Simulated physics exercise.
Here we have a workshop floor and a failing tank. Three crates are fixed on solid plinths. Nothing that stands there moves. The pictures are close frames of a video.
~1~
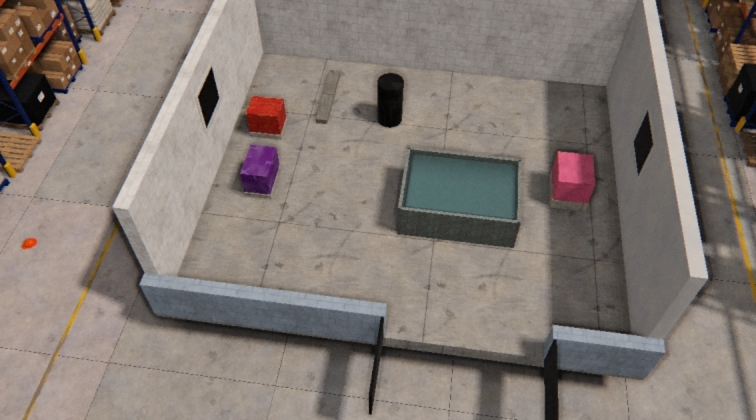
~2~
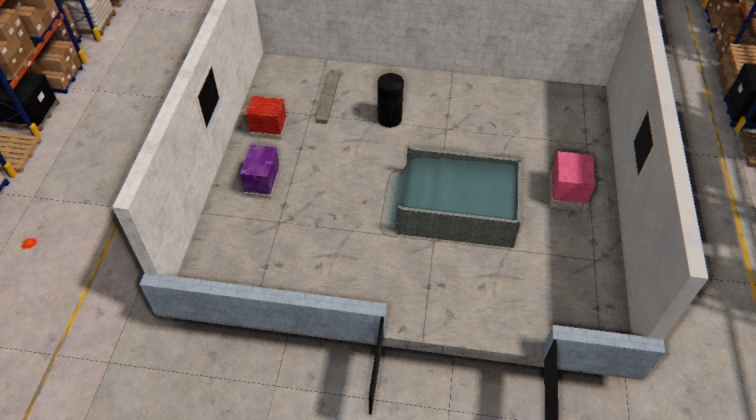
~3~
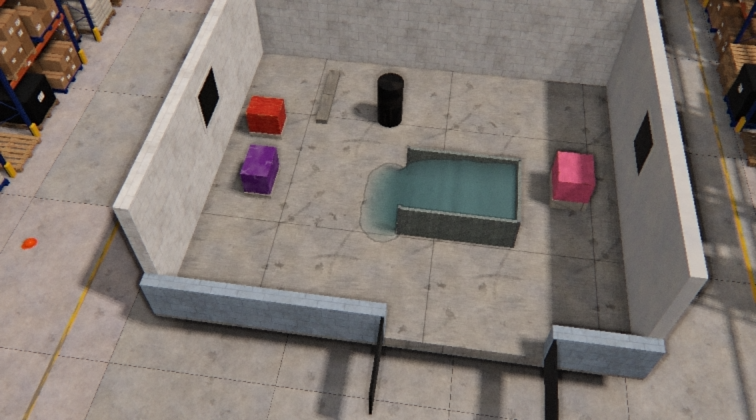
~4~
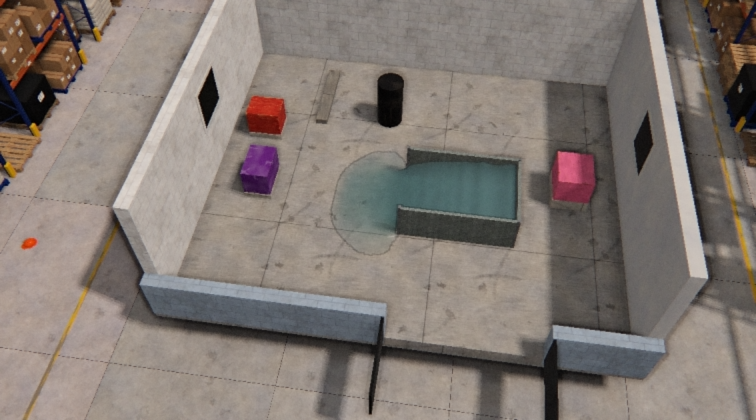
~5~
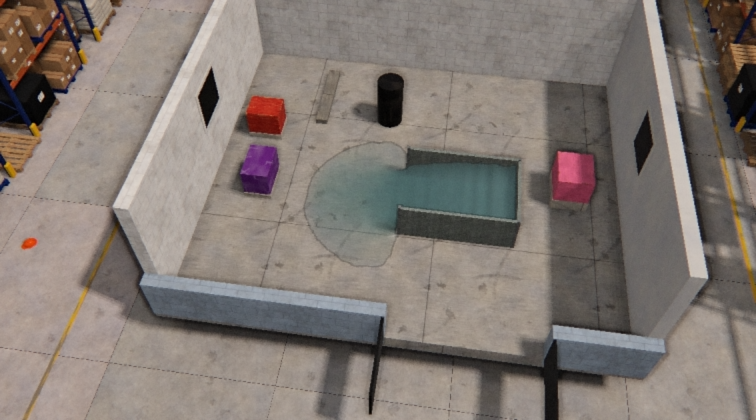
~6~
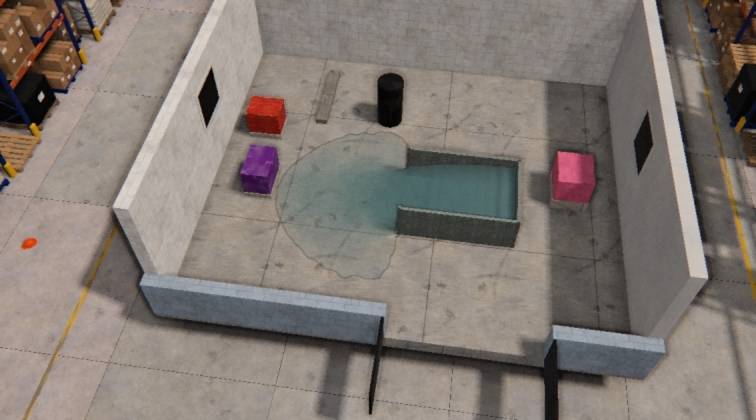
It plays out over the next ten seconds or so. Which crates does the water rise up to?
The pink crate stays dry; the red crate gets wet; the purple crate gets wet.
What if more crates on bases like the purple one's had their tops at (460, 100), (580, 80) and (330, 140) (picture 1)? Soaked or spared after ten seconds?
In turn: Remains dry, stays dry, ends up wet.
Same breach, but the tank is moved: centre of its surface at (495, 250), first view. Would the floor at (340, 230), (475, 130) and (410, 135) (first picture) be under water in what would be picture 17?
As listed: Covered, dry, not flooded.
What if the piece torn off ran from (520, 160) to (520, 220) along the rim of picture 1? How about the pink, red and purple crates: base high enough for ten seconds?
Then: The pink one gets wet; the red one escapes it; the purple one keeps dry.
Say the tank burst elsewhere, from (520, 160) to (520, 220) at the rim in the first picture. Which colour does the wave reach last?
The red crate.
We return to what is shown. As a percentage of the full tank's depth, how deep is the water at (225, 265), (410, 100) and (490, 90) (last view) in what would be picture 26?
Roughly 30, 0 and 0 per cent, in turn.
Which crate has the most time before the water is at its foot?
Last comes the pink-painted one.
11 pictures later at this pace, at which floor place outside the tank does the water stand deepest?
Roughly at (170, 296).
A moment on, water covers 25 % of the floor; the pink crate not reached, the red crate water round its plinth, the purple crate water round its plinth.
Next, water covers 35 % of the floor; the pink crate not reached, the red crate water round its plinth, the purple crate water round its plinth.
Then, water covers 40 % of the floor; the pink crate not reached, the red crate water round its plinth, the purple crate water round its plinth.
Later, water covers 60 % of the floor; the pink crate not reached, the red crate water round its plinth, the purple crate water round its plinth.
In the end, water covers 90 % of the floor; the pink crate stayed above the water, the red crate was topped, the purple crate was topped.
